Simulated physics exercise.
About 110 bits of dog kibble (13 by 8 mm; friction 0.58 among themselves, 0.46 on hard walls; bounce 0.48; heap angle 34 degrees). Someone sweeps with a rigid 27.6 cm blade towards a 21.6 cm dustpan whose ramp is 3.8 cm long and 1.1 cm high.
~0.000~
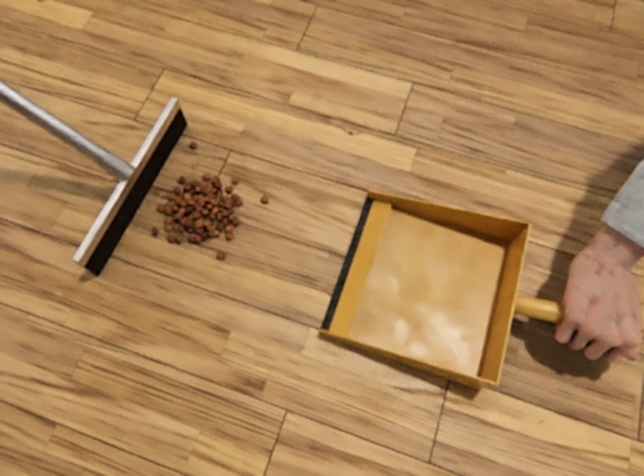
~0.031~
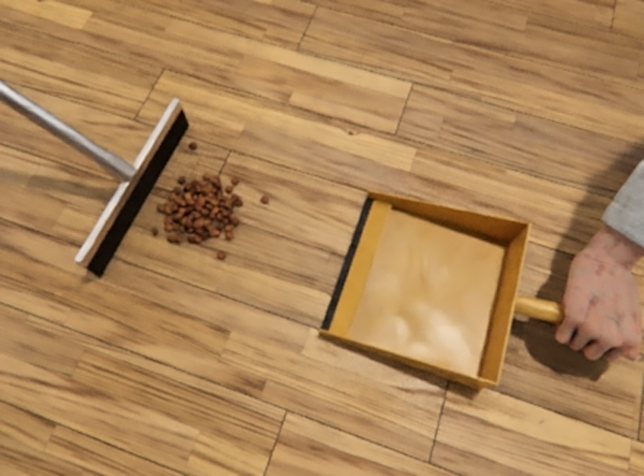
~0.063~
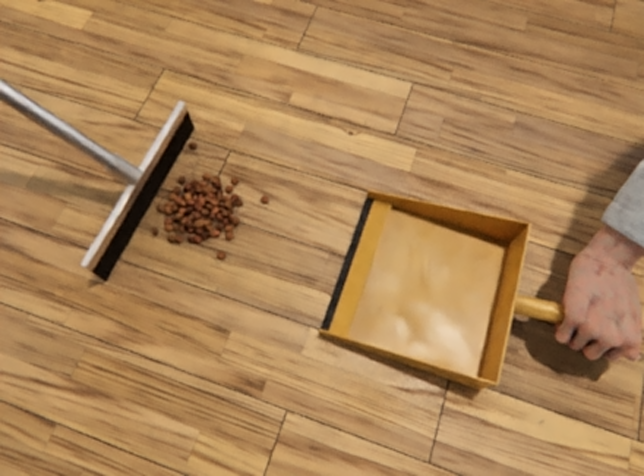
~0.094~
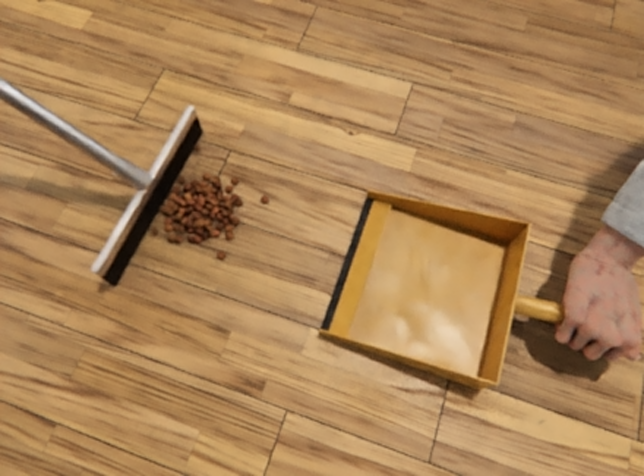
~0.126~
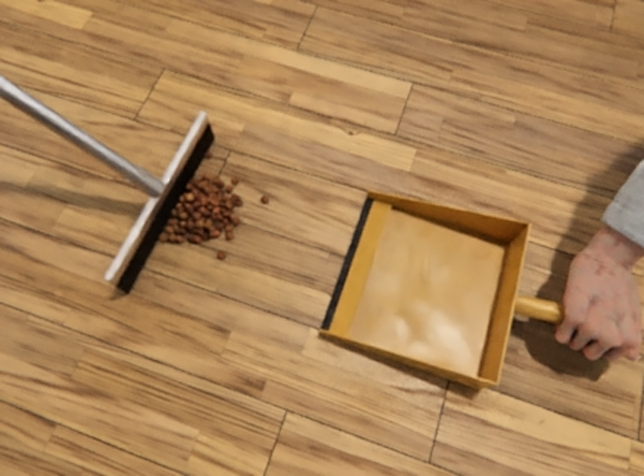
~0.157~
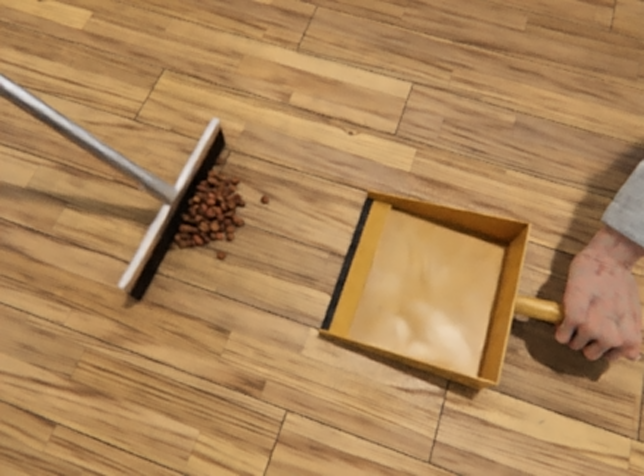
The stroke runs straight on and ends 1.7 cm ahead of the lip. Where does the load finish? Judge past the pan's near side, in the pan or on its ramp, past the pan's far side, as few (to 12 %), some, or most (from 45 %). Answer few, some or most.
Near side: Few, pan: Most, far side: Few.
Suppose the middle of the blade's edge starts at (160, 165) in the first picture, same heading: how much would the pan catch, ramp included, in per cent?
About 50 per cent.
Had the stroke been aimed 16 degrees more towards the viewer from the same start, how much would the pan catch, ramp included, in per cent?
In that case some 35 per cent.
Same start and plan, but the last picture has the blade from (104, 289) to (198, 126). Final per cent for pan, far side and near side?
Pan 30, far 0, near 30.
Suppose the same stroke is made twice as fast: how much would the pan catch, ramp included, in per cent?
In that case some 60 per cent.
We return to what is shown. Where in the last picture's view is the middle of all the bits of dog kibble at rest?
Around (344, 281).
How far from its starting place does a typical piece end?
About 24 cm.
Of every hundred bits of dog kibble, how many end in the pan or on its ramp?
About 60 per cent.
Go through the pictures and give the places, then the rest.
The first frame shows blade from (81, 261) to (176, 105), moved 0.0 cm, 0 of the pieces shifted so far; middle of the pieces at (201, 209); pan at (433, 291).
The second frame shows blade from (83, 263) to (178, 106), moved 0.3 cm, 0 of the pieces shifted so far; middle of the pieces at (201, 209).
The third frame shows blade from (89, 266) to (183, 109), moved 1.4 cm, 0 of the pieces shifted so far; middle of the pieces at (201, 209).
The fourth frame shows blade from (99, 272) to (193, 113), moved 3.1 cm, 2 of the pieces shifted so far; middle of the pieces at (201, 209).
The fifth frame shows blade from (113, 280) to (205, 119), moved 5.3 cm, 47 of the pieces shifted so far; middle of the pieces at (203, 210).
The sixth frame shows blade from (126, 288) to (217, 125), moved 7.4 cm, 102 of the pieces shifted so far; middle of the pieces at (209, 213); pan at (433, 291). Its pace works out near 0.69 m/s, heading 10 degrees towards the viewer's side.
Then, at 0.33 s, middle of the blade 13 cm from the lip; 0 % over the lip, far side 0 %, near side 0 %.
Then, at 0.44 s, middle of the blade 5 cm from the lip; 0 % over the lip, far side 0 %, near side 0 %.
Then, at 0.69 s, middle of the blade 2 cm from the lip; 60 % over the lip, far side 0 %, near side 5 %.
By 1.4 s all is still; near side 5 %, pan 60 %, far side 0 %, in front of the lip or behind the blade 35 %.
